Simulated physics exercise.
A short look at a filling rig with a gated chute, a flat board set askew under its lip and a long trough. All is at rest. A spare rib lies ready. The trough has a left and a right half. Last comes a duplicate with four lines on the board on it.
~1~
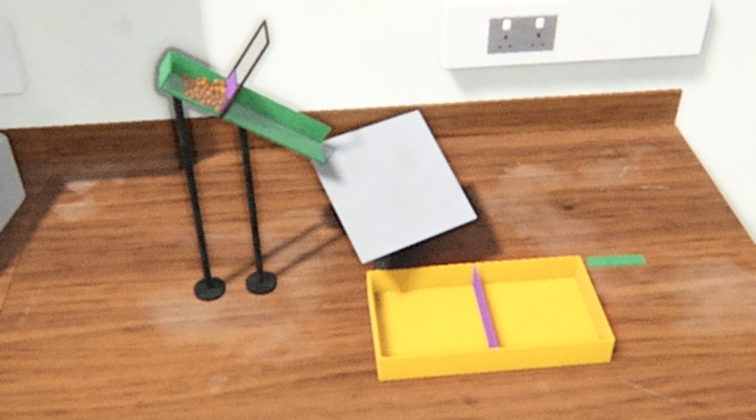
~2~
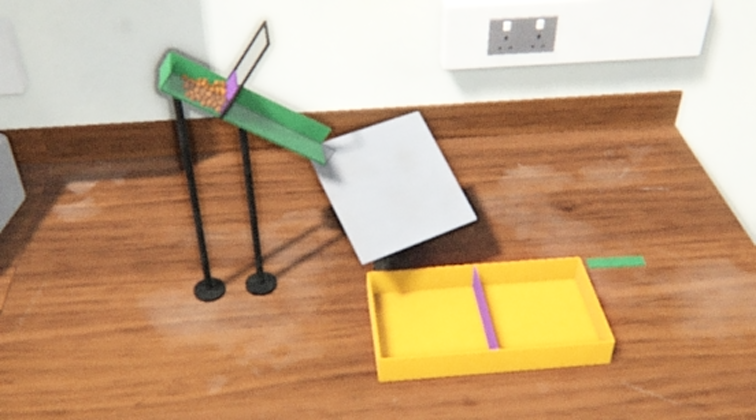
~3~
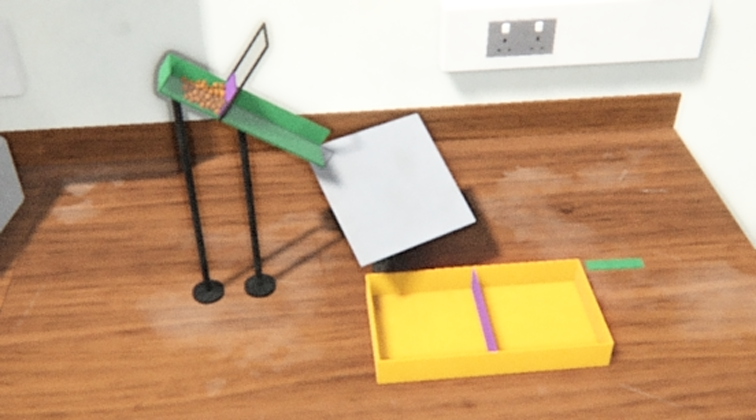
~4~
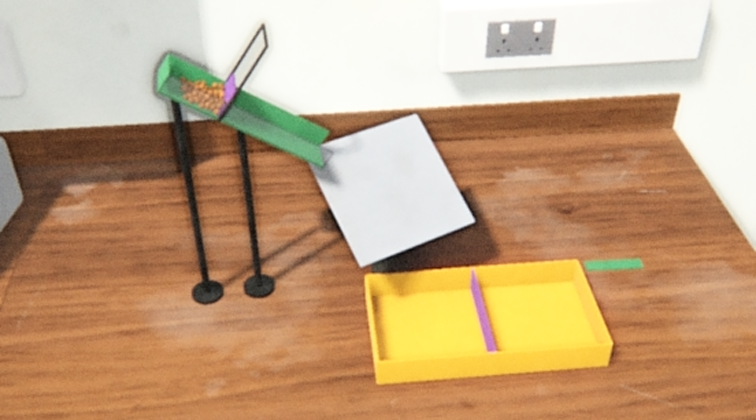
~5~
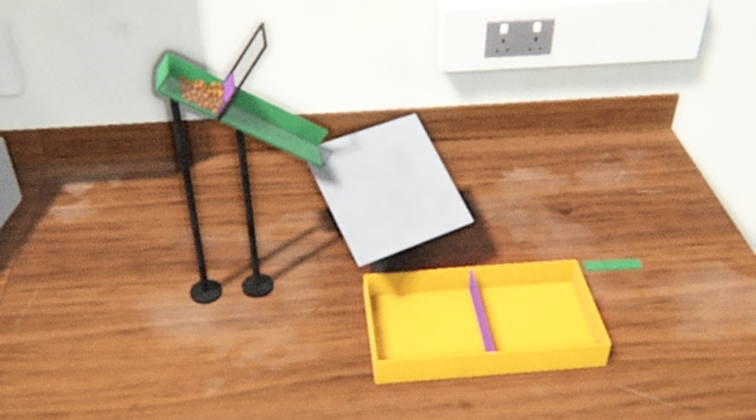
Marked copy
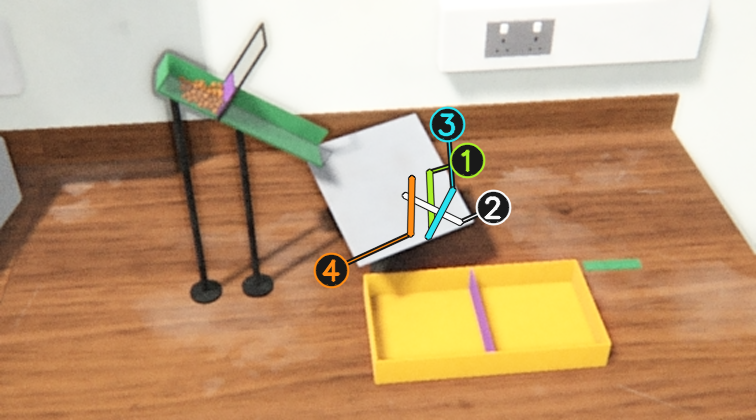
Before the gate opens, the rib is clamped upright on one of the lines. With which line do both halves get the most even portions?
2 beats the others.
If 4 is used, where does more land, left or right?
More lands on the left.
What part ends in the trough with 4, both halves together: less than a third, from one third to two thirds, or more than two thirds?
More than two thirds.
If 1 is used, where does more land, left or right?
The left half.
On the marked copy, line 1 from (429, 172) to (432, 227); line 2 from (405, 195) to (460, 222); line 3 from (452, 190) to (428, 236); line 4 from (411, 178) to (410, 234).
Choosing 1, of what is caught, nearly all in the left half, a stray few in the right.
Choosing 2, of what is caught, about half in the left half, about half in the right.
Choosing 3, of what is caught, all in the left half, none in the right.
Choosing 4, of what is caught, all in the left half, none in the right.
